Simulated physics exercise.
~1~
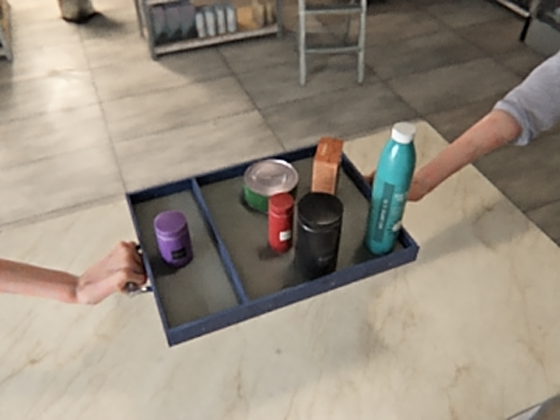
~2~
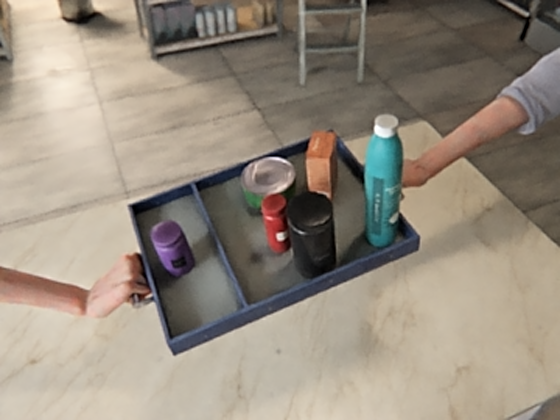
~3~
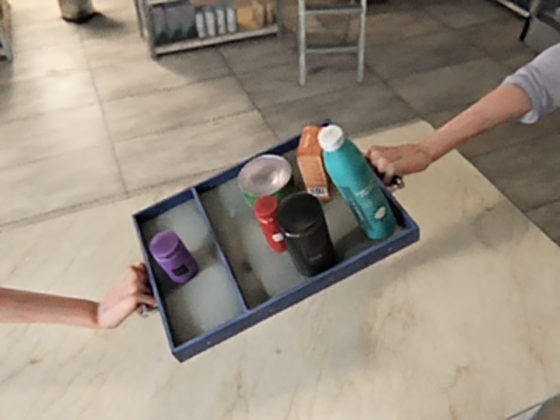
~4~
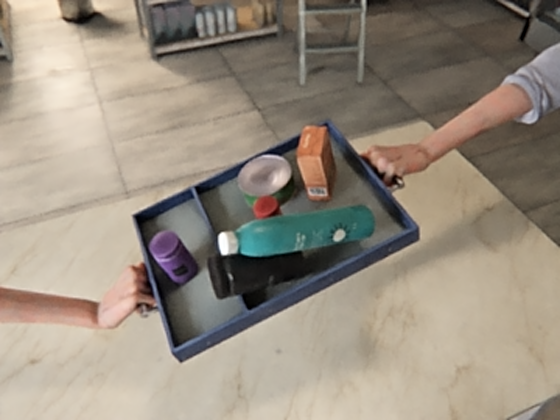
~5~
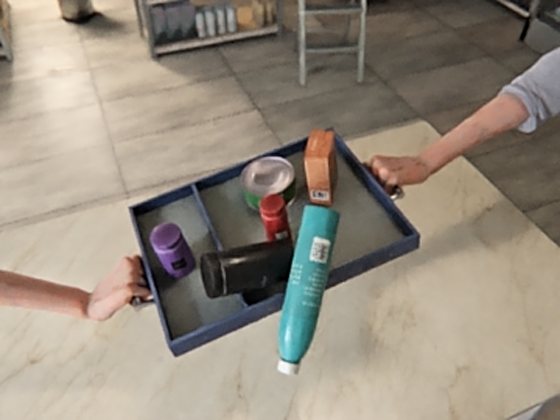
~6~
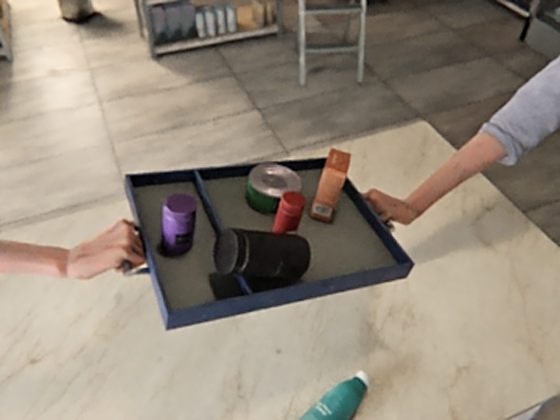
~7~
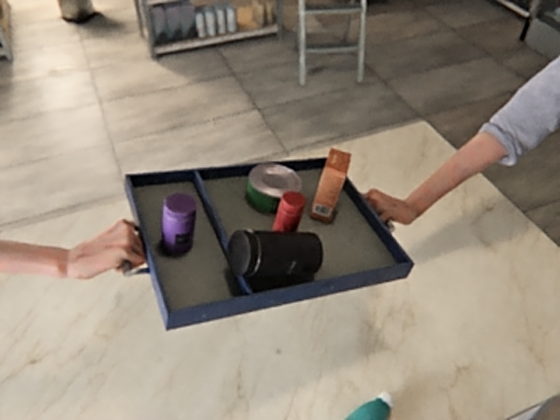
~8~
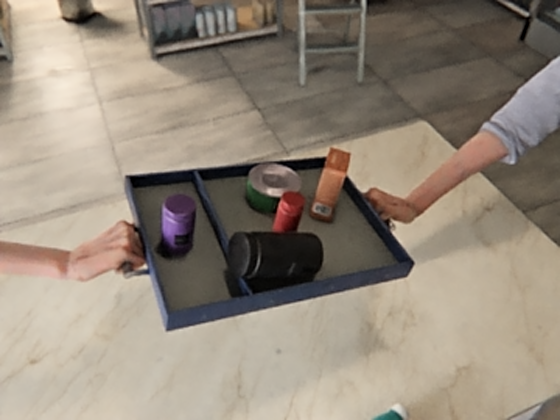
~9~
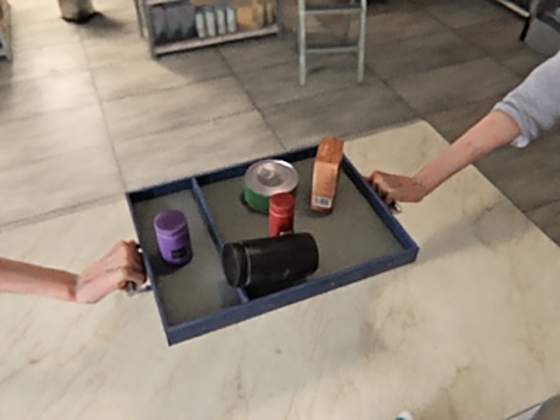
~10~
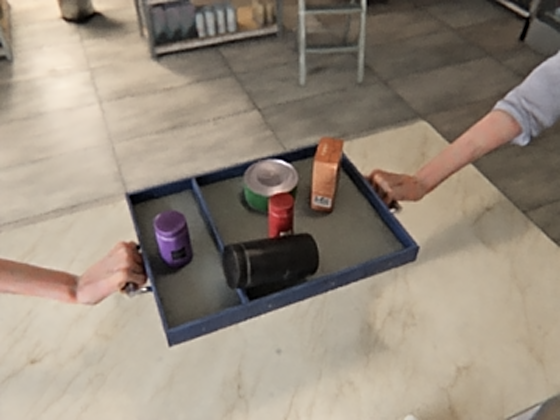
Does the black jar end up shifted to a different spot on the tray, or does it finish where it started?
It ends up in a different spot, lying on its side to the left of where it first stood, near the divider.
